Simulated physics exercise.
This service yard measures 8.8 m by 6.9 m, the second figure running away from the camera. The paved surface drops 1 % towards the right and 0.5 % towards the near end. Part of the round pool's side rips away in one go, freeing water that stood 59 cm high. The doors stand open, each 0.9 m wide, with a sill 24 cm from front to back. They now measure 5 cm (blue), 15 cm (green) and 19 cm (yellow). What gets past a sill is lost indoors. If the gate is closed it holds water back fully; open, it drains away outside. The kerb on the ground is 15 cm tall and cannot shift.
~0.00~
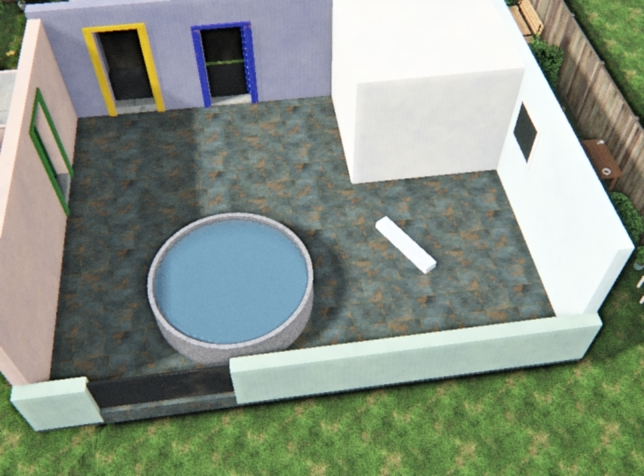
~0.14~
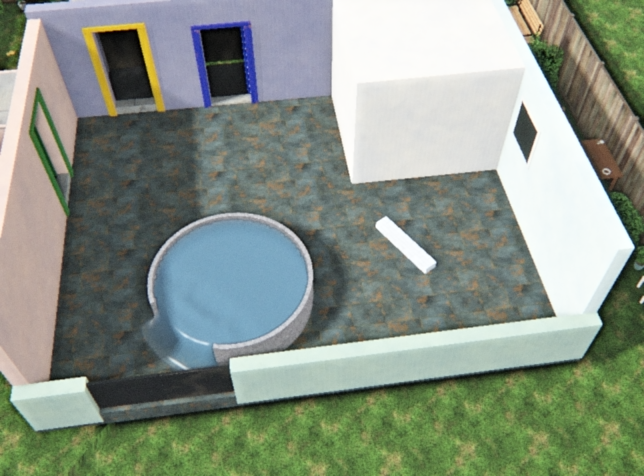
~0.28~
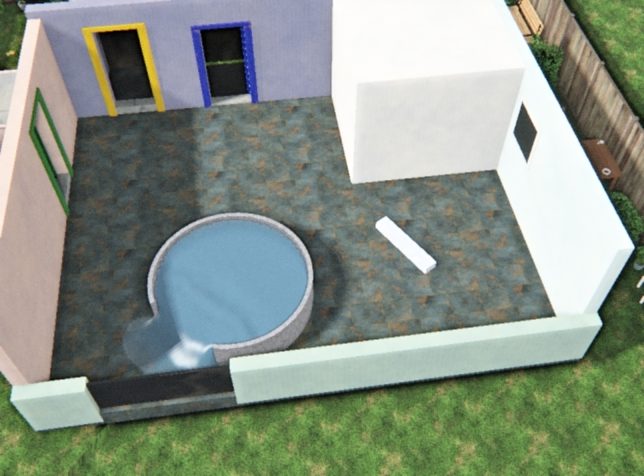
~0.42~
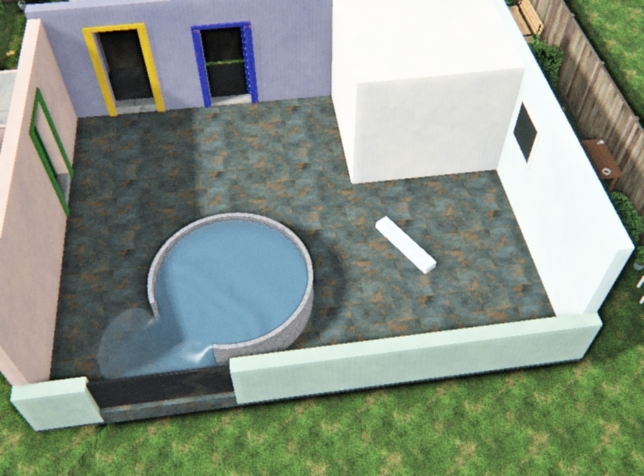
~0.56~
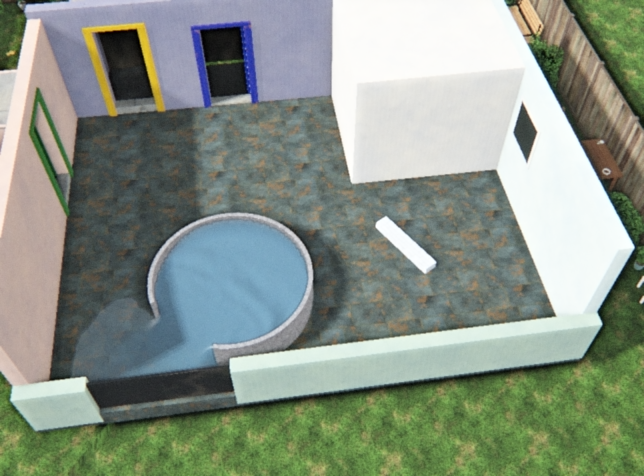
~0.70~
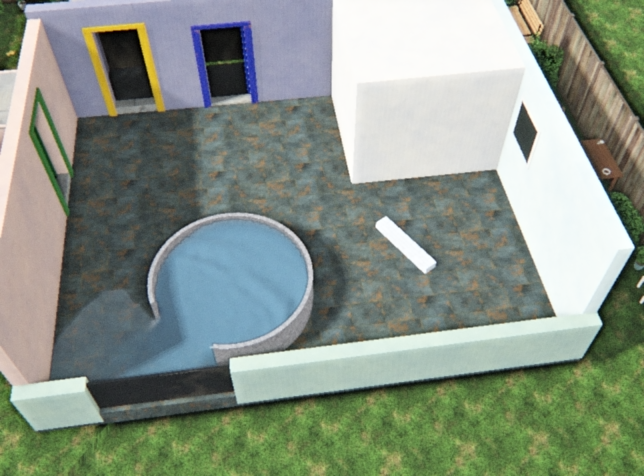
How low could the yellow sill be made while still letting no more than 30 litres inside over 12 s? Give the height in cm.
Some 12.5 cm above the ground.
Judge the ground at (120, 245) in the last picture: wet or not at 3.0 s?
It is wet.
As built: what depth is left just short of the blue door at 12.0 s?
Roughly 5.5 cm deep.
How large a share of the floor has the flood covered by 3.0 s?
About 40 per cent.
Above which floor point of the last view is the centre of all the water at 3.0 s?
At about (184, 310).
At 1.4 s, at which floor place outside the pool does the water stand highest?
Around (59, 405).
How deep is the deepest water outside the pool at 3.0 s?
About 38 cm.
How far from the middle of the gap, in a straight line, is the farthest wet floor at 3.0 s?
Roughly 5.4 m.
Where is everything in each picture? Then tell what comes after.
The round pool at (231, 278) is whole and still, 59 cm deep; the yellow door at (128, 77) is dry, in the first picture.
Water pours out at (181, 345) and has run 0.3 m, to (146, 333); about 8 cm deep outside, 59 cm at the back, in the second picture.
The front is at (128, 348), 0.7 m from the gap at (181, 346); 1.1 m2 of floor is wet, 59 cm left at the back, in the third picture.
The front is at a hidden place, 1.2 m from the gap at (181, 346); 2.0 m2 of floor is wet, 59 cm left at the back, in the fourth picture.
The front is at a hidden place, 1.6 m from the gap at (181, 346); 2.7 m2 of floor is wet, 59 cm left at the back, in the fifth picture.
Water pours out at (181, 346) and has run 2.2 m, to a hidden place; about 6 cm deep outside, 59 cm at the back; the yellow door at (128, 77), 6.2 m from the gap, is still 5.1 m from the nearest water, in the sixth picture.
After 1.4 s water covers 10 % of the floor, deepest (57 cm) near (59, 405); it has not reached the yellow door.
After 3.0 s water covers 40 % of the floor, deepest (38 cm) near (47, 406); it has not reached the yellow door.
After 12.0 s water covers 100 % of the floor, deepest (16 cm) near (559, 342); 6 cm at the yellow door, 0 litres in over its 19 cm sill.
At the yellow door as built, the water arrived by 3.5 s and peaked near 20 cm at 3.8 s.
Run again over the same 12 s with other heights there, 60 litres in over 10.5 cm, 15 litres over 14.5 cm. The limit of 30 litres is kept from about 12.5 cm up.
